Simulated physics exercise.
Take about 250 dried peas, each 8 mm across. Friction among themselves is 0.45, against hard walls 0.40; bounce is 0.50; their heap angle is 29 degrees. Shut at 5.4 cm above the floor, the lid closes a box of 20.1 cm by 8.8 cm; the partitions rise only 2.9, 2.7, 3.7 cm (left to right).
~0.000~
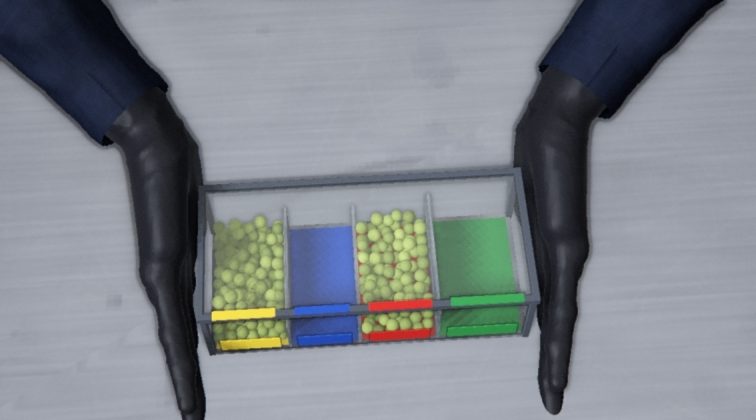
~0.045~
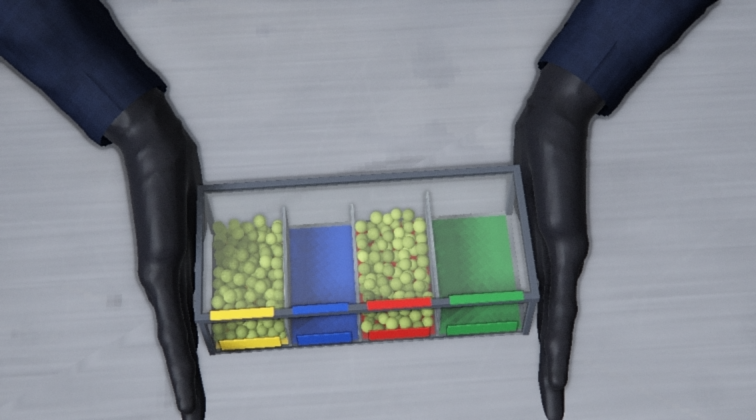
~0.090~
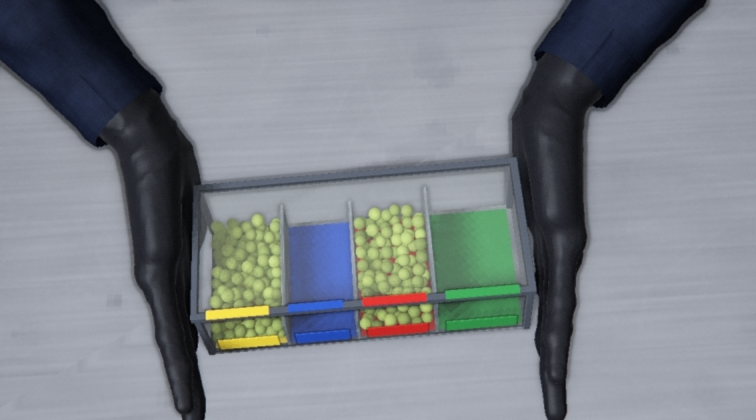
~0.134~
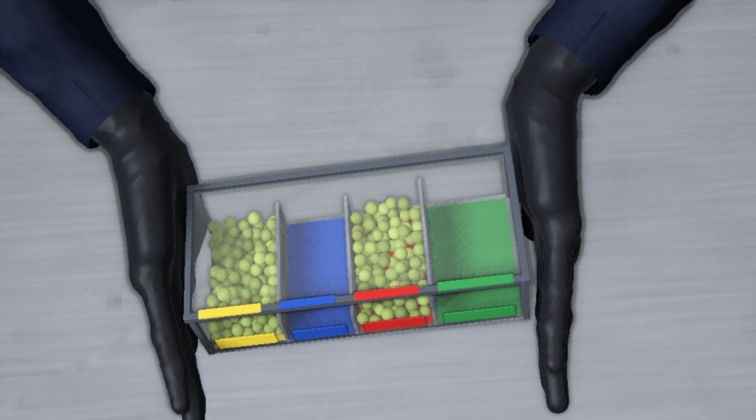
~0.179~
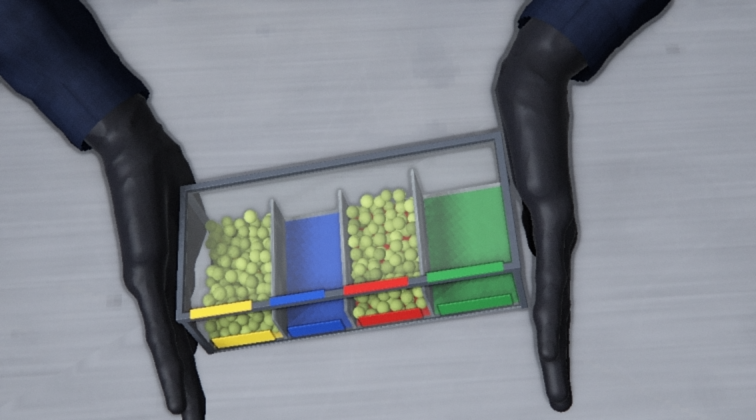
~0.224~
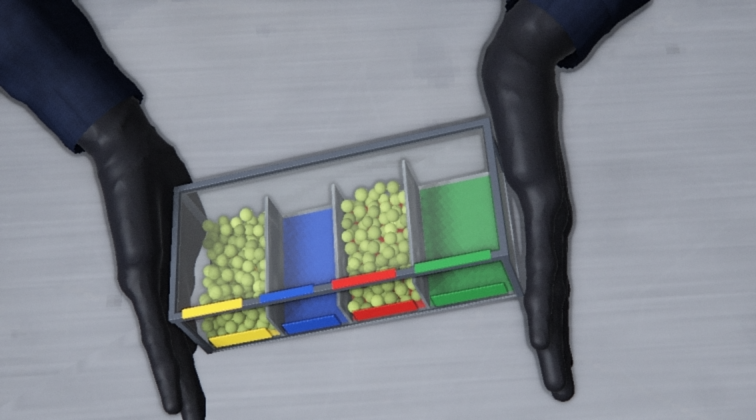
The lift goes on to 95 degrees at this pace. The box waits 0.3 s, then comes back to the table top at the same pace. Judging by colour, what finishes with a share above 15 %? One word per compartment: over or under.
Red under, blue under, green under, yellow over.
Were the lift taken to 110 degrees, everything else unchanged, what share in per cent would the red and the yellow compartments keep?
Red 0 %, yellow 100 %.
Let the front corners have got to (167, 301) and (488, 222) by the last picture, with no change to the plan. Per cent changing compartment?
Roughly 40 per cent.
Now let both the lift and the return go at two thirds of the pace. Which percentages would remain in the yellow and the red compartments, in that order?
Yellow 90 %, red 10 %.
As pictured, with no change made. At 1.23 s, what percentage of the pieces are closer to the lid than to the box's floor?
I'd put it at some 50 percent.
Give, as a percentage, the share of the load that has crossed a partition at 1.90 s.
Close to 35 in a hundred.
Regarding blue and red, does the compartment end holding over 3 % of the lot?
So blue is a miss and red is a pass.
After 1.23 s, tilt 95 degrees; red 15 %, blue 5 %, yellow 80 %.
Then, at 1.90 s, tilt 50 degrees; red 5 %, yellow 95 %.
After 2.61 s, tilt 0 degrees; red 5 %, yellow 95 %.
In the end, at 3.1 s, red 5 %, blue 0 %, green 0 %, yellow 95 %.
